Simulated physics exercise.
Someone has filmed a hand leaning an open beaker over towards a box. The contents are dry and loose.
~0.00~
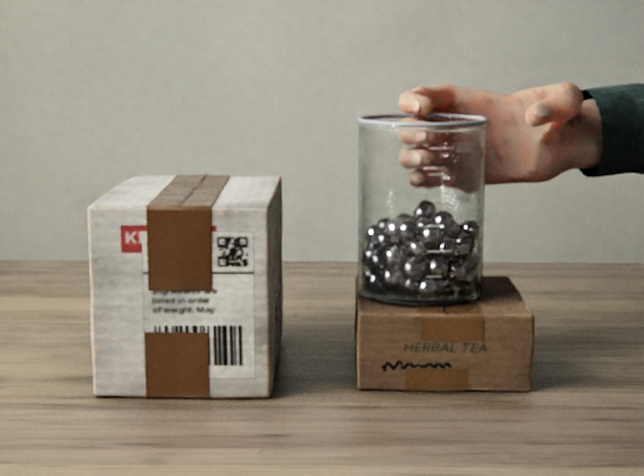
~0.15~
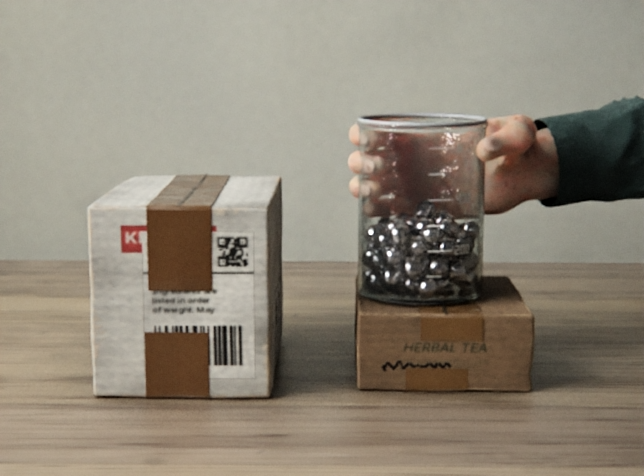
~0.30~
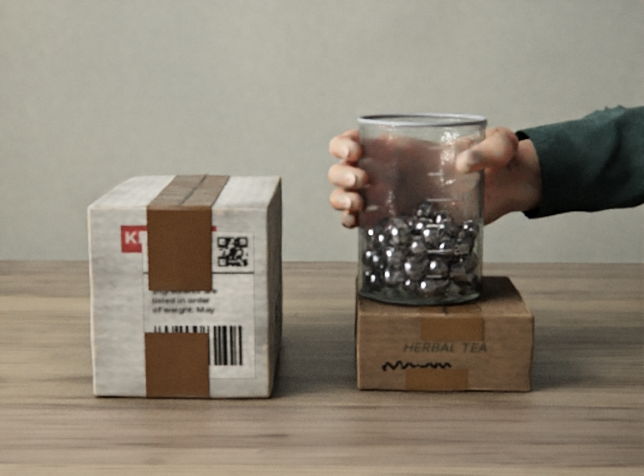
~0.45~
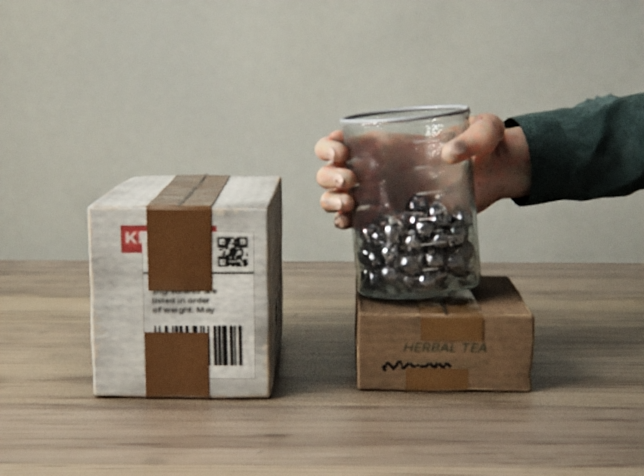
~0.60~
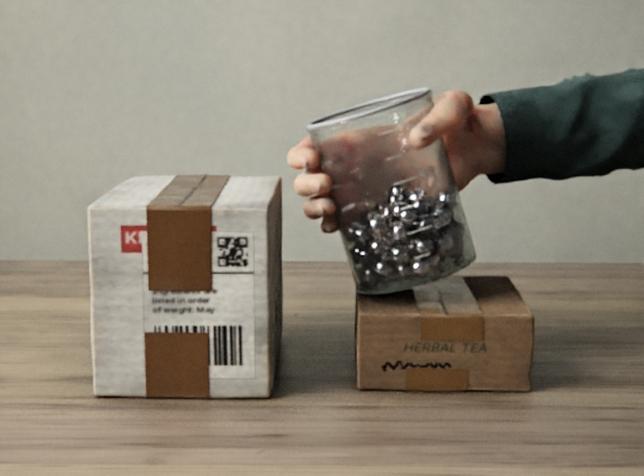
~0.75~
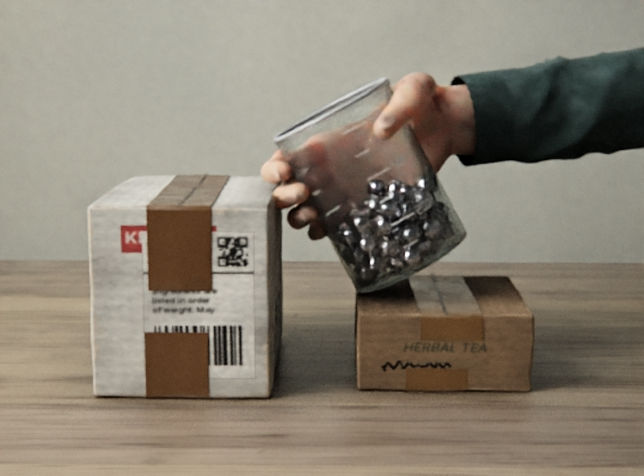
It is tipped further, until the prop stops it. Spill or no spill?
The load stays inside.
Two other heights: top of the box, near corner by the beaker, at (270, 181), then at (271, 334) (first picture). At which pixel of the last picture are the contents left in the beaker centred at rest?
Around (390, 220) in the first try, (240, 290) in the second.
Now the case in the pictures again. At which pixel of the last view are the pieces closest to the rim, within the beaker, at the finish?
Near (367, 192).
Around 0.92 s, the beaker leans 37°; everything is still inside.
Around 1.07 s, the beaker rests on the box at 37°; everything is still inside.
Finally (1.4 s), the beaker rests on the box at 37°; everything is still inside.
